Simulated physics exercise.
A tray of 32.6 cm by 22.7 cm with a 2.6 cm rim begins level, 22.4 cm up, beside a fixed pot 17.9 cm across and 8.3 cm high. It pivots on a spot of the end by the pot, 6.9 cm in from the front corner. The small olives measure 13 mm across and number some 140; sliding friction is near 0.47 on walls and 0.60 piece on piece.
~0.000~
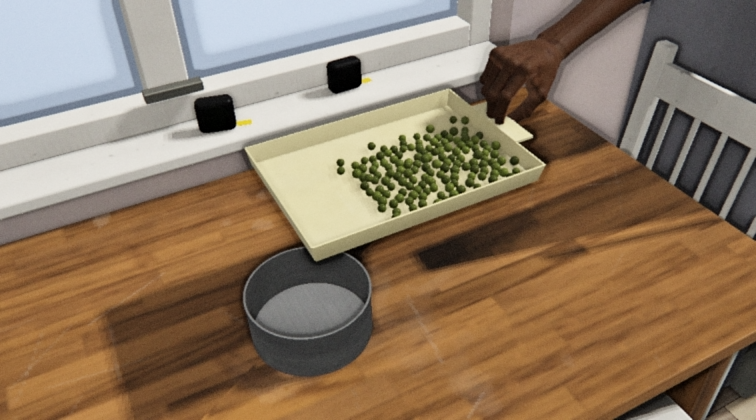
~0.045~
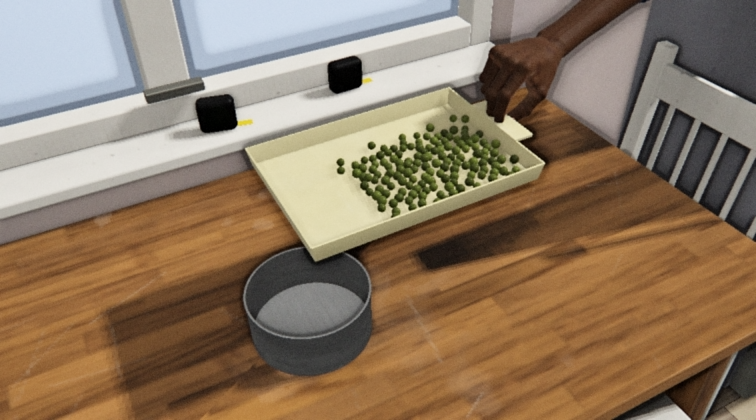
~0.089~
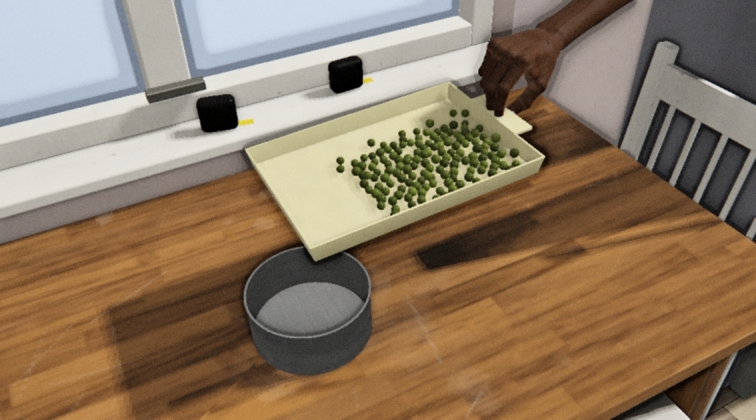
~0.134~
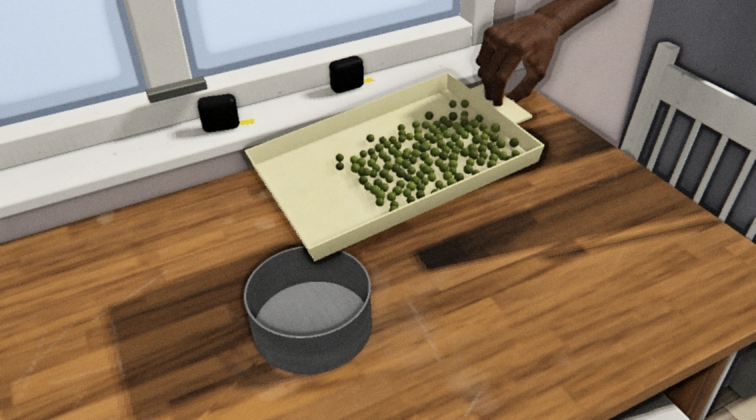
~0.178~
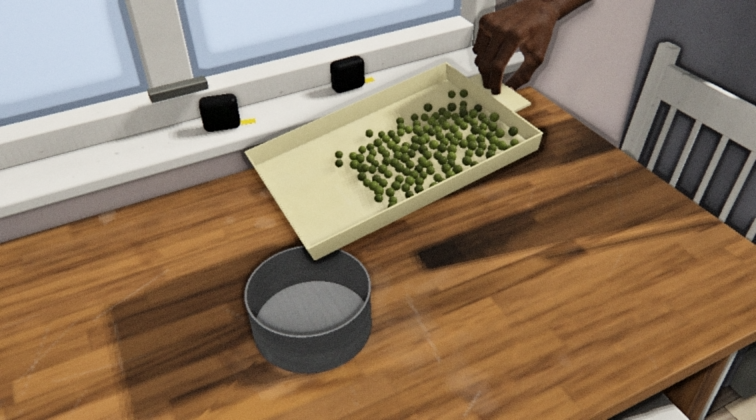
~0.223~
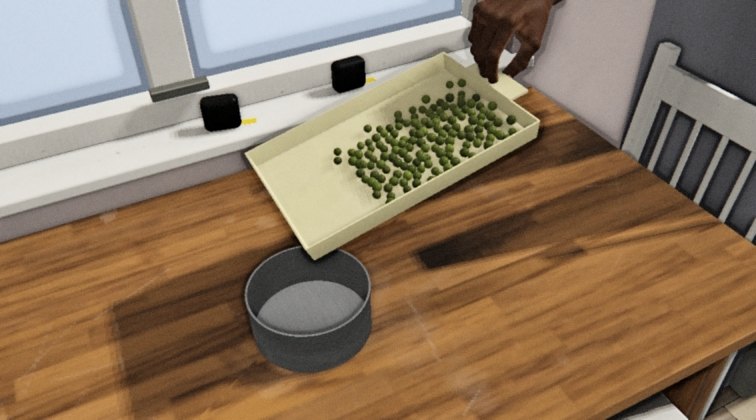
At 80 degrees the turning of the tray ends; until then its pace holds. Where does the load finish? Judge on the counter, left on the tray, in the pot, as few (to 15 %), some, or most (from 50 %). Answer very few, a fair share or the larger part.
On the counter: A fair share; left on the tray: The larger part; in the pot: Very few.
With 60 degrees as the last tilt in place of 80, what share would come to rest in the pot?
It would be near 0 per cent.
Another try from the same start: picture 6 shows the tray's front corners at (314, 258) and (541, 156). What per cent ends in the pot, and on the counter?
Pot 0, counter 65.
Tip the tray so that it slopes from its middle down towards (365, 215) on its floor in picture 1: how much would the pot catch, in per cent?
About 0 per cent.
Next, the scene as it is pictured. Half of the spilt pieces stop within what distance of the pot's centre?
Roughly 18 cm.
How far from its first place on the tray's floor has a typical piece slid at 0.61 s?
Roughly 12 cm.
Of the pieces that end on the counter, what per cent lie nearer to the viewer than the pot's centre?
About 20 per cent.
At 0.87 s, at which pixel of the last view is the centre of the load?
At about (273, 189).
After 0.61 s, tilt 45 degrees; the tray holds 100 %, the pot 0 %.
After 0.87 s, tilt 67 degrees; the tray holds 85 %, the pot 0 %.
After 1.24 s, tilt 80 degrees; the tray holds 70 %, the pot 0 %.
At rest (2.0 s), counter 30 %, tray 65 %, pot 0 %.
